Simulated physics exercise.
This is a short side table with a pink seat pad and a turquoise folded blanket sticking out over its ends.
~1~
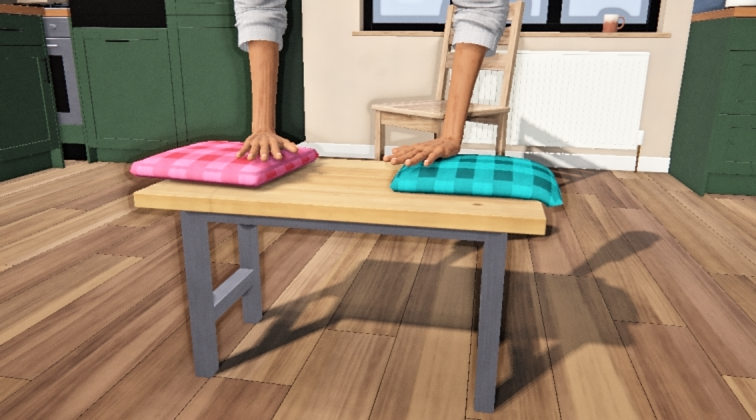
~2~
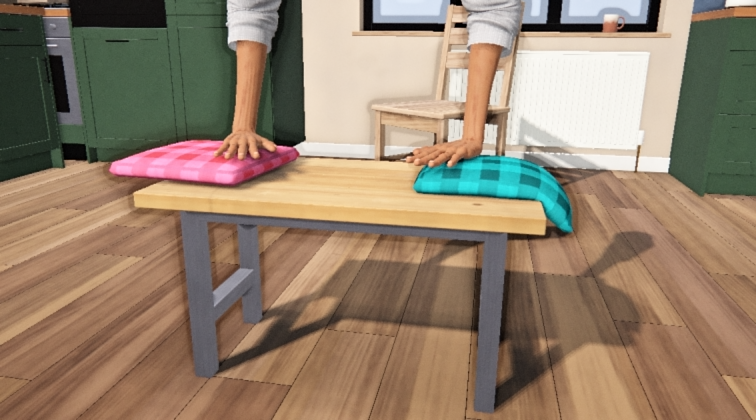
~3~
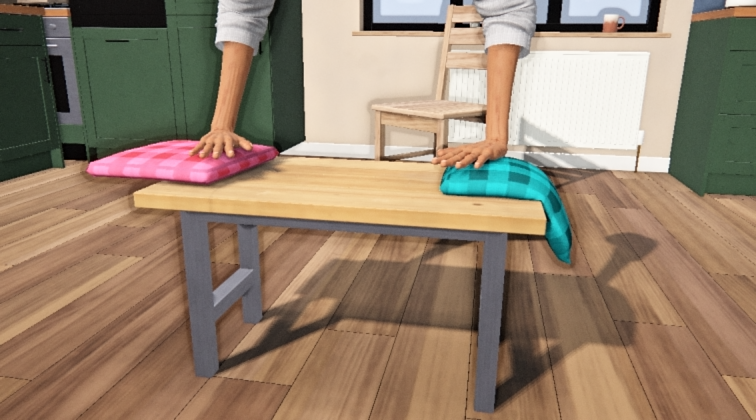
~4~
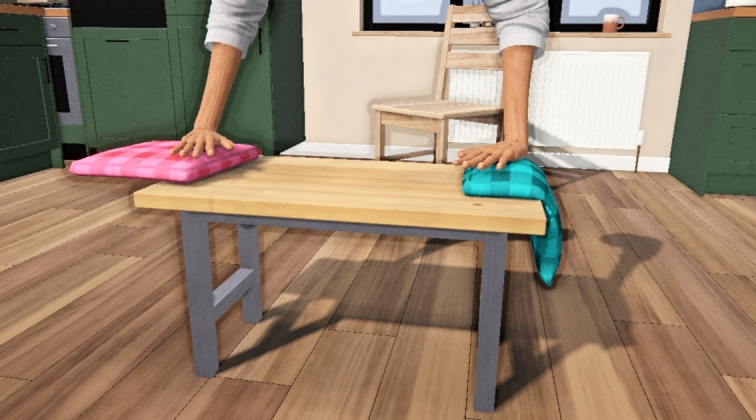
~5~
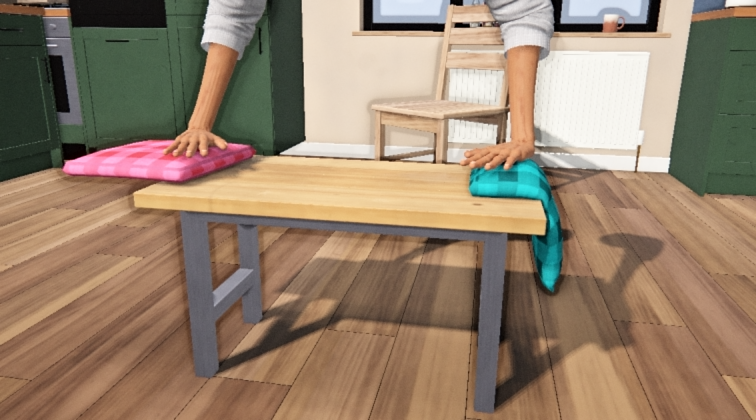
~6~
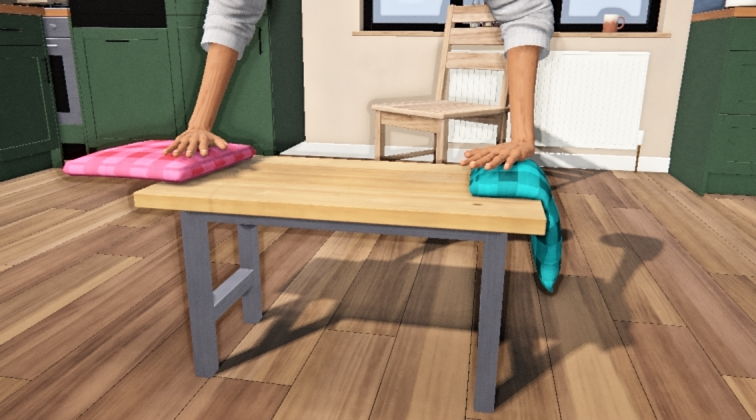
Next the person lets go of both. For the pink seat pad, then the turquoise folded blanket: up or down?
In the end the pink seat pad slumps off the end. The turquoise folded blanket tips over and falls.
Then, 0.32 s after the last picture, seat pad falling near (165, 222); folded blanket falling near (534, 220).
Then, 0.58 s after the last picture, seat pad on the floor near (144, 308); folded blanket on the floor near (547, 312).
At rest, seat pad on the floor near (138, 316); folded blanket on the floor near (540, 367). The pink seat pad tips over and falls and the turquoise folded blanket goes down.
